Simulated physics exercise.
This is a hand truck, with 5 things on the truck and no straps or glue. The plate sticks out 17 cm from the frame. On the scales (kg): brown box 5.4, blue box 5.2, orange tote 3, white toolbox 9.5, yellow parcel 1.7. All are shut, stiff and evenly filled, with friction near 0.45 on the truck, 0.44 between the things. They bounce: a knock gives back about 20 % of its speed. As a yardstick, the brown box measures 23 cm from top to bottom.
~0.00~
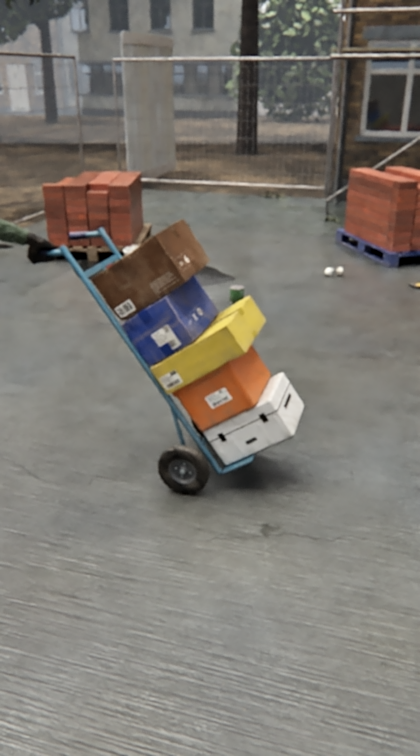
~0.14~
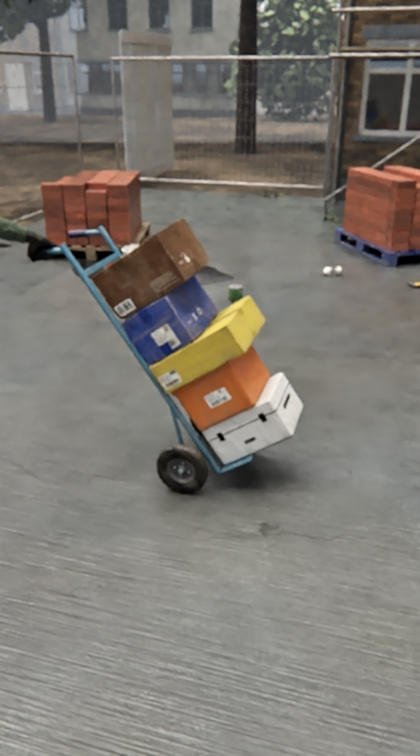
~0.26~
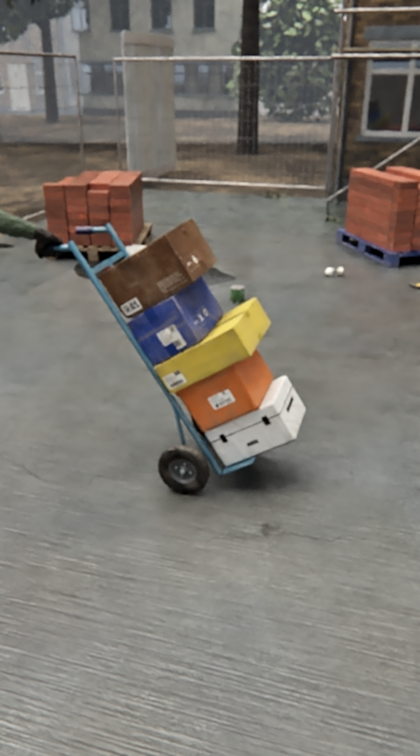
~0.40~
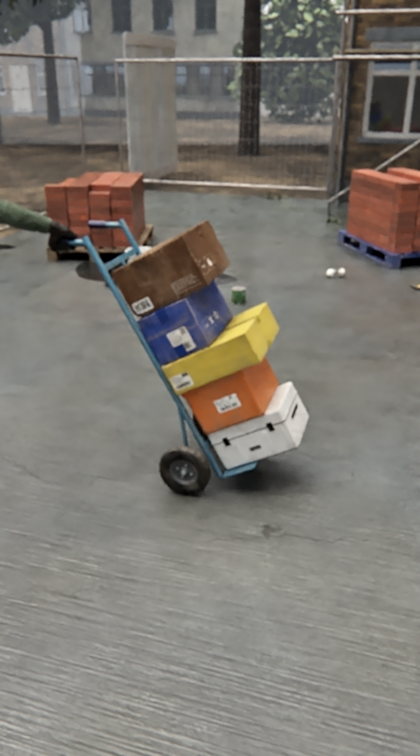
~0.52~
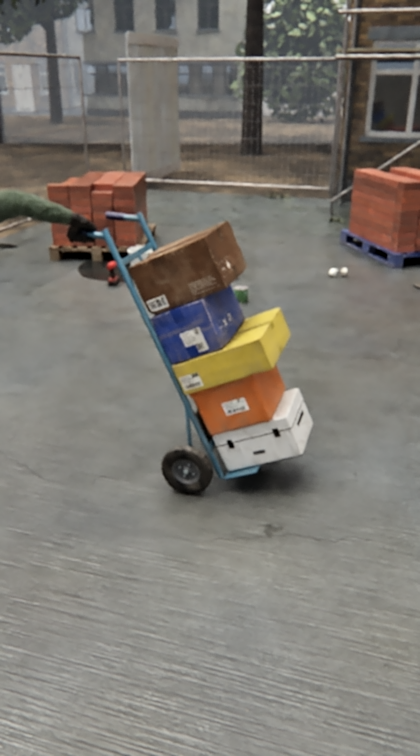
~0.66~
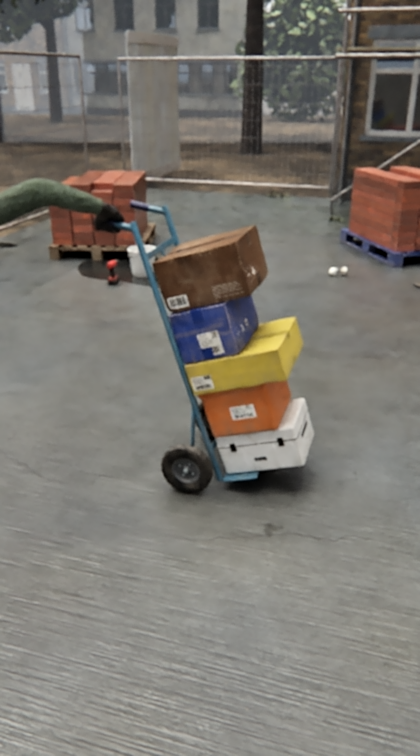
A blue hand truck stacked with five colourful boxes leaning left, then tilting steadily more upright as a green-sleeved arm pushes its handle.
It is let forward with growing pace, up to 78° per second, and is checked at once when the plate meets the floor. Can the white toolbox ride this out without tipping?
The white toolbox stays upright.
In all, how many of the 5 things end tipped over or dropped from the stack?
4 of them.
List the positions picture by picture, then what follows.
In the first frame, 35° short of upright; white toolbox (255, 419); brown box (153, 270).
In the second frame, 35° short of upright; orange tote (223, 383); yellow parcel (209, 343).
In the third frame, 33° short of upright; brown box (160, 269); blue box (177, 318).
In the fourth frame, 29° short of upright; orange tote (232, 388); yellow parcel (223, 348).
In the fifth frame, 25° short of upright; brown box (190, 268); blue box (200, 319).
In the sixth frame, 18° short of upright; white toolbox (266, 436); orange tote (247, 395).
After 1.36 s, truck upright; brown box 28° off its base; blue box 28° off its base; yellow parcel 28° off its base.
After 1.76 s, truck upright; brown box, blue box and yellow parcel now dropped from the stack; orange tote on its side.
In the end (2.7 s), dropped from the stack and tipped over, brown box, blue box and yellow parcel; toppled on the truck, orange tote; white toolbox under 10 cm from the start. At the end, from the last picture's camera, white toolbox near (269, 455).
